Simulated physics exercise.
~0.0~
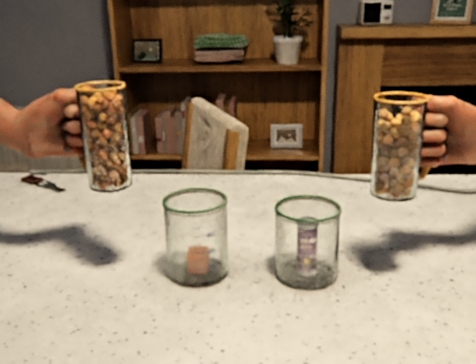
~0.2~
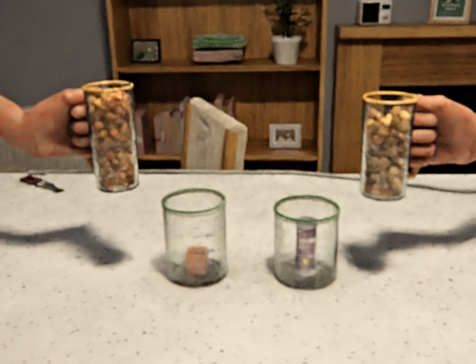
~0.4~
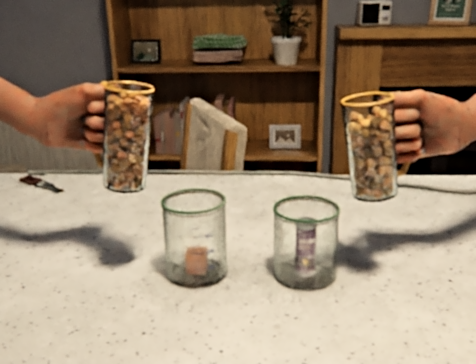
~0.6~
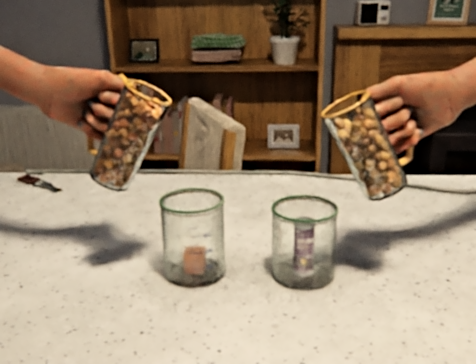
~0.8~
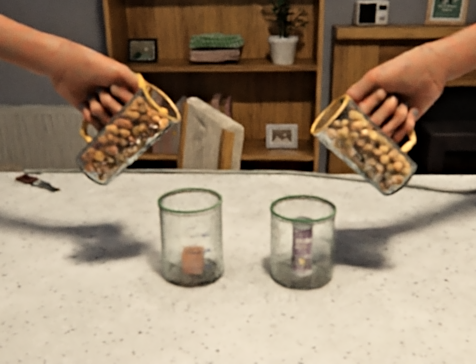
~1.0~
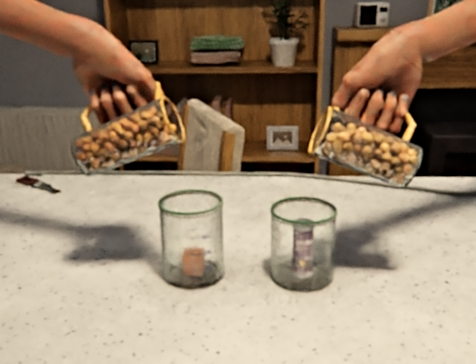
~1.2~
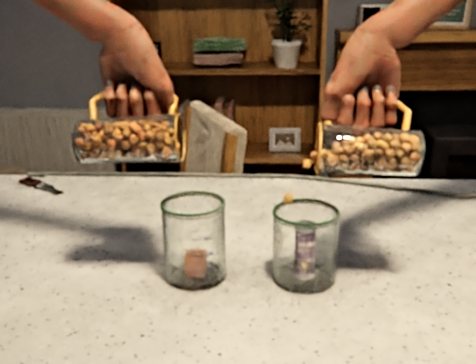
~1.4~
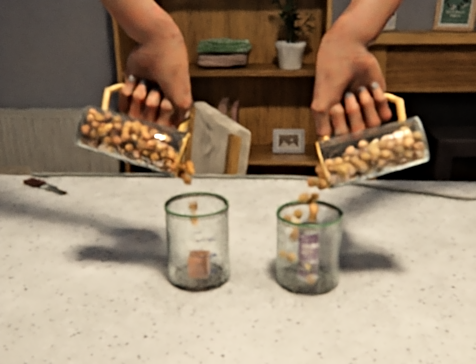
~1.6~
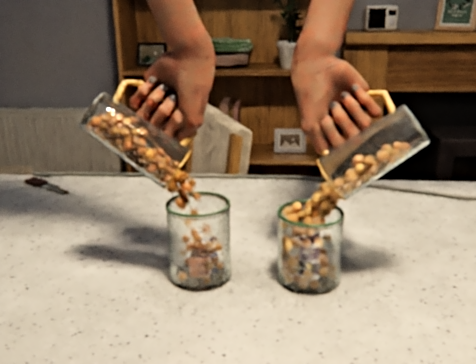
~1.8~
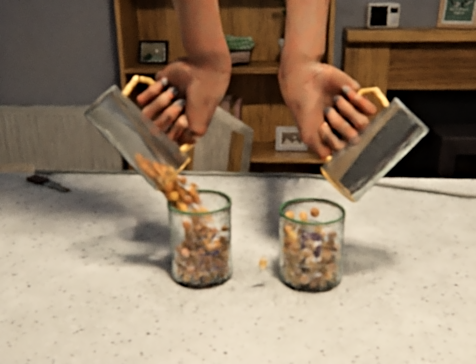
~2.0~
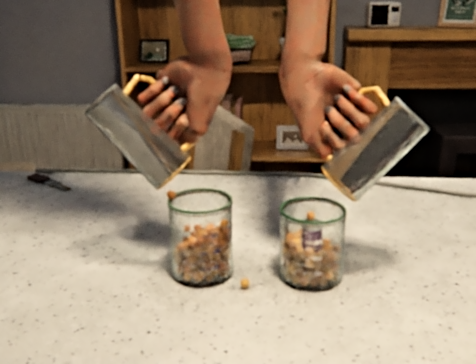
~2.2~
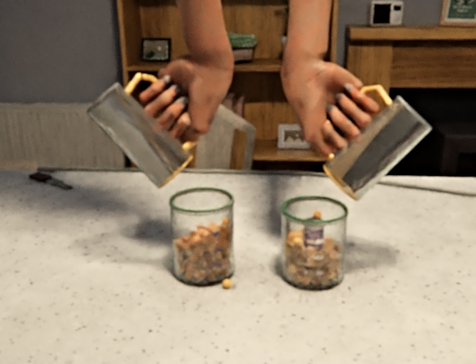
Two clear, yellow-rimmed glass mugs full of small tan and brown pieces are held by a hand on each side, above a pale speckled counter, seen from the front by a slightly swaying camera. Two green-rimmed glasses stand between them, a small orange-brown object in the left and a taller purplish one in the right, with wooden shelves behind. The hands bring the mugs inward and tip them over. Pieces spill first from the right mug, then from the left, which empties last. Finally both glasses are about two thirds full, the left object buried, the right one still showing, and one piece lies on the counter.
